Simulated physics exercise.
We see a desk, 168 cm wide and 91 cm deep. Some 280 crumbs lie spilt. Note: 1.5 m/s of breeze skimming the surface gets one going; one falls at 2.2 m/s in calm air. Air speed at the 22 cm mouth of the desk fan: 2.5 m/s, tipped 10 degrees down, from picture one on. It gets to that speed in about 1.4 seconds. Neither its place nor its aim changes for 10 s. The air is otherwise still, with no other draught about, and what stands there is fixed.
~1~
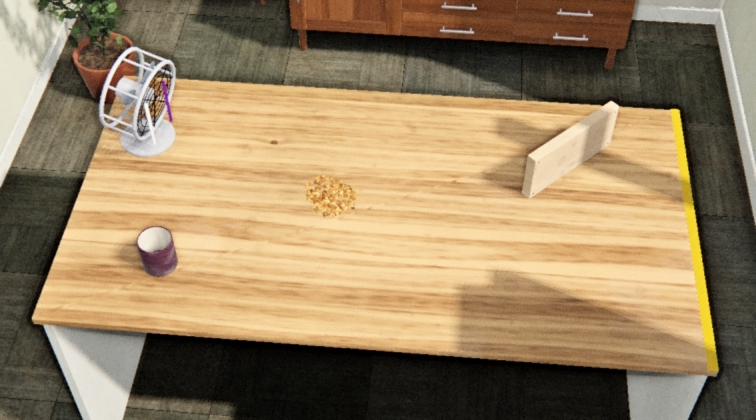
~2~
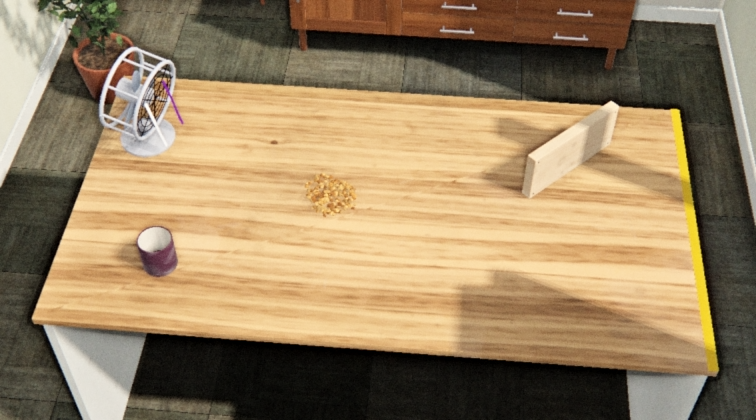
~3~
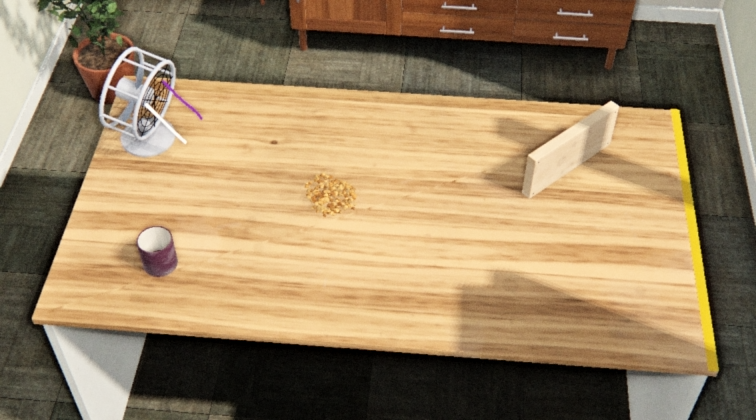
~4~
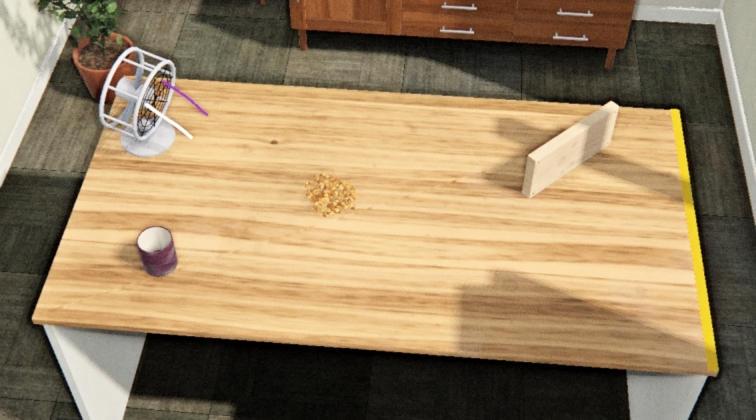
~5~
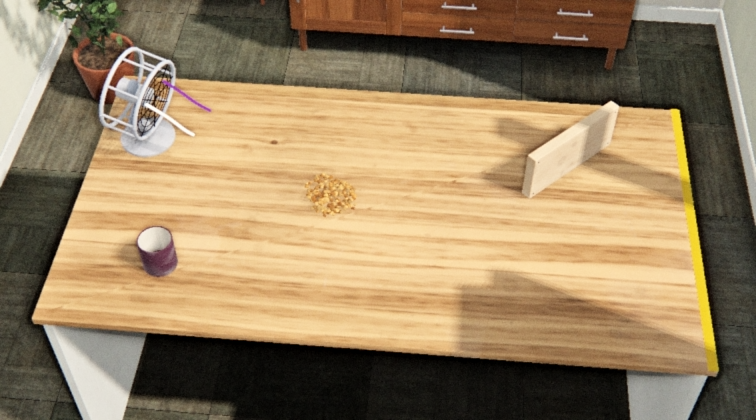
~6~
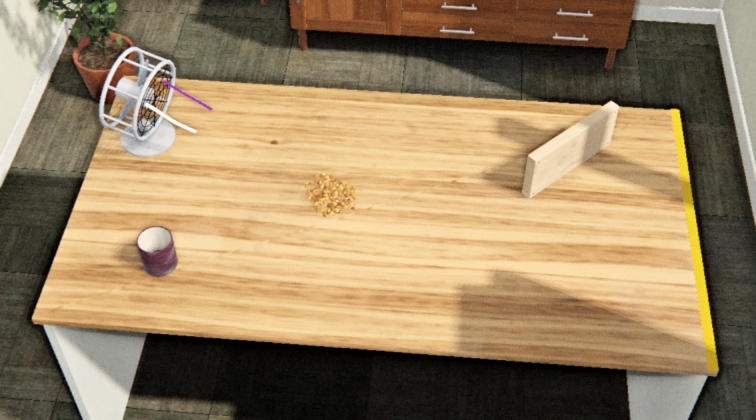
On a wooden desk, ribbons on a small fan lift outward while scattered crumbs stay still.
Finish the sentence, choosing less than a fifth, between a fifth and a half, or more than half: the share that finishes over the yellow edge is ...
The share that finishes over the yellow edge is more than half.
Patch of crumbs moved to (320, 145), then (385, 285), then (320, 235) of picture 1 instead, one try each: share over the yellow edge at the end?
In turn: 1 per cent, 0 per cent, 0 per cent.
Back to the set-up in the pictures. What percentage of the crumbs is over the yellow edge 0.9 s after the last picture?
0 %, roughly.
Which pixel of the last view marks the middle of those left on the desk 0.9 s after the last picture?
Their middle would be near (589, 286) in the last picture.
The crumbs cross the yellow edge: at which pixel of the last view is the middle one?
The halfway point of the crossings is around (710, 314) in the last picture.
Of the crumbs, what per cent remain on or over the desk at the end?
About 1 percent of them remain.
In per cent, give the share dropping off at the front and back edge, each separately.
About 30 per cent front and 0 per cent back.
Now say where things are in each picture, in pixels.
The middle of the crumbs is near (331, 196), none has stirred yet and the mouth of the desk fan is at (138, 94), in the first frame.
The middle of the crumbs is near (331, 194), none has stirred yet and the yellow edge is centred on (697, 227), in the second frame.
The middle of the crumbs is near (331, 194), none has stirred yet, the top of a mug is at (154, 239) and the top of a board is at (575, 130), in the third frame.
The middle of the crumbs is near (331, 194) and none has stirred yet, in the fourth frame.
The middle of the crumbs is near (331, 194) and none has stirred yet, in the fifth frame.
The middle of the crumbs is near (331, 194) and none has stirred yet, in the sixth frame.
Then, 0.9 s after the last picture, 100 % are on the move or not yet settled, 0 % are over the yellow edge; the middle of those still in play is near (589, 286).
Then, 2.1 s after the last picture, 1 % are on the move or not yet settled, 72 % are over the yellow edge.
Then, 4.4 s after the last picture, 1 % are on the move or not yet settled, 72 % are over the yellow edge.
Then, 8.9 s after the last picture, at the end, 72 % are over the yellow edge.
